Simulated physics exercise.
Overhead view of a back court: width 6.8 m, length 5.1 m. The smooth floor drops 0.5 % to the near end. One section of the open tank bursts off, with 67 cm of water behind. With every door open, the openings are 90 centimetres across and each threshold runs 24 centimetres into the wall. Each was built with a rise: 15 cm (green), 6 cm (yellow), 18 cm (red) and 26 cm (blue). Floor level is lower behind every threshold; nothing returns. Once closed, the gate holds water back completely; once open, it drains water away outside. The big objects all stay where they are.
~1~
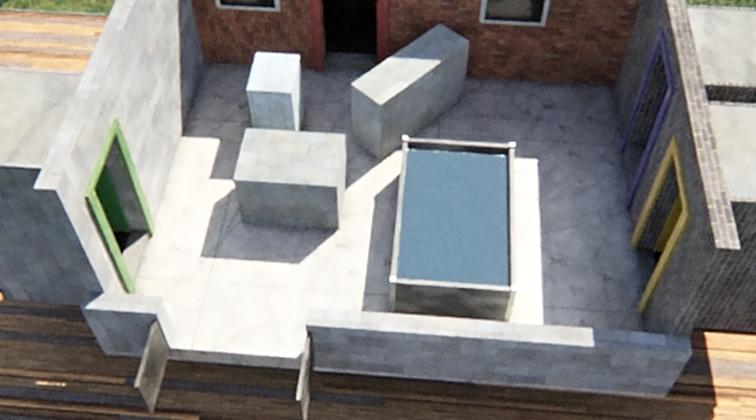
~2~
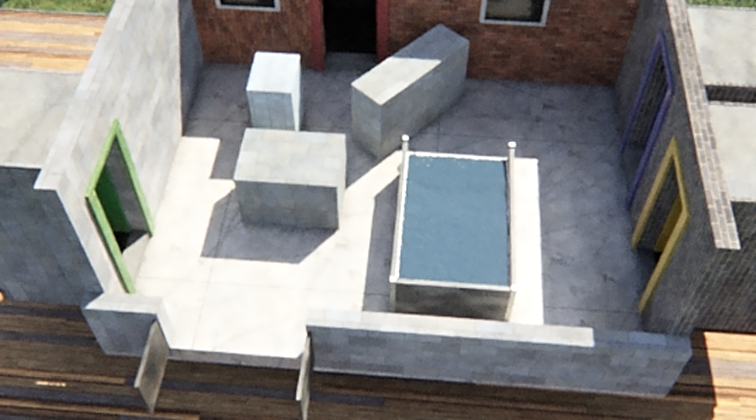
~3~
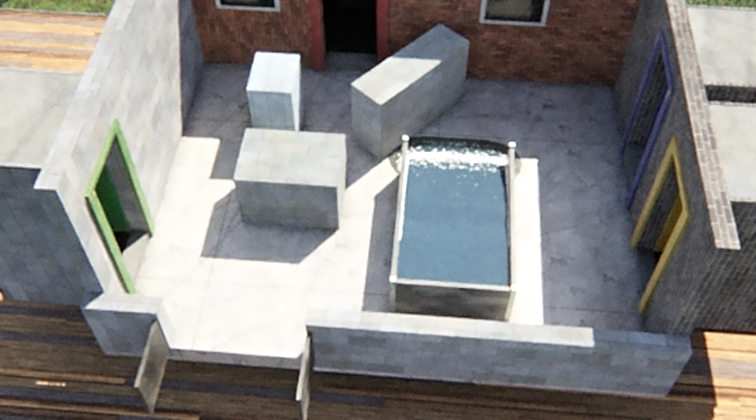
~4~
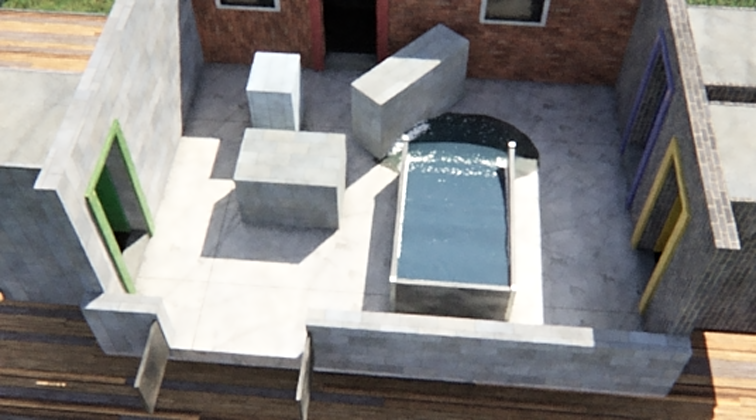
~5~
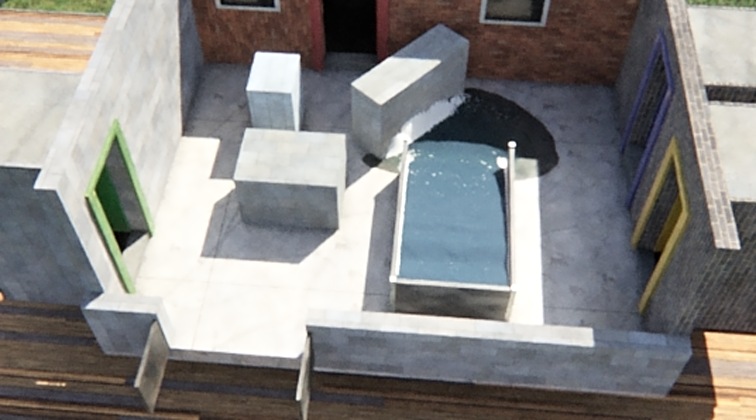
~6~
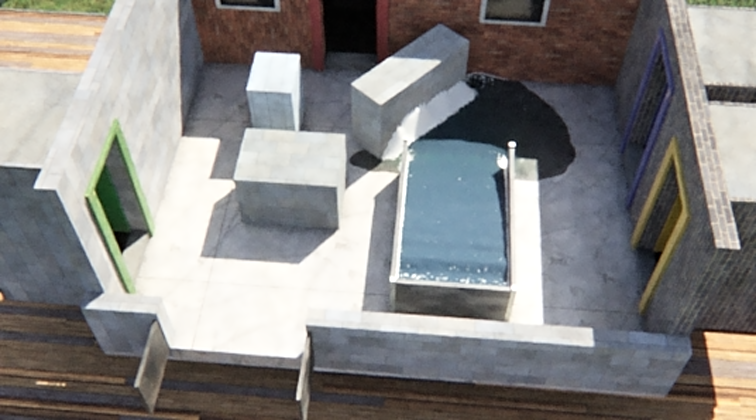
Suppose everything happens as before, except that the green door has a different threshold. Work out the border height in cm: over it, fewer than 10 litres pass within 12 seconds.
Border at about 8 cm.
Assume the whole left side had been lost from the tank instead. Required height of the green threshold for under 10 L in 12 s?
Some 29 cm.
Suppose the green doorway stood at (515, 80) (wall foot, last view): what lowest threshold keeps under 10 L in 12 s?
Close to 38 cm at the least.
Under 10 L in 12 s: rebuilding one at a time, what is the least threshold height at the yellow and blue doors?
Roughly 14.0 cm for the yellow door and roughly 14.5 cm for the blue door.
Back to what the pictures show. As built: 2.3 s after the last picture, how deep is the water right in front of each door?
In cm - green: 0, yellow: 5, red: 3, blue: 15.
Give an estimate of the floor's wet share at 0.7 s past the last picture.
Around 20 per cent of the floor.
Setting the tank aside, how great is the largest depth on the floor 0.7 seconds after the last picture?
Around 42 centimetres.
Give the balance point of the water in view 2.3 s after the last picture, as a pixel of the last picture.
It lies near (493, 161) in the last picture.
Then, 0.7 s after the last picture water covers 20 % of the floor, deepest (42 cm) near (508, 82); it has not reached the green door.
Then, 2.3 s after the last picture water covers 55 % of the floor, deepest (42 cm) near (609, 103); it has not reached the green door.
Then, 11.3 s after the last picture water covers 95 % of the floor, deepest (10 cm) near (575, 94); 7 cm at the green door, 0 litres in over its 15 cm threshold.
At the green door as built, the water peaked near 12 cm, 7.7 s after the last picture.
Run again over the same 12 s with other heights there, 29 litres in over 6.5 cm, 2 litres over 10 cm. The limit of 10 litres is kept from about 8 cm up.
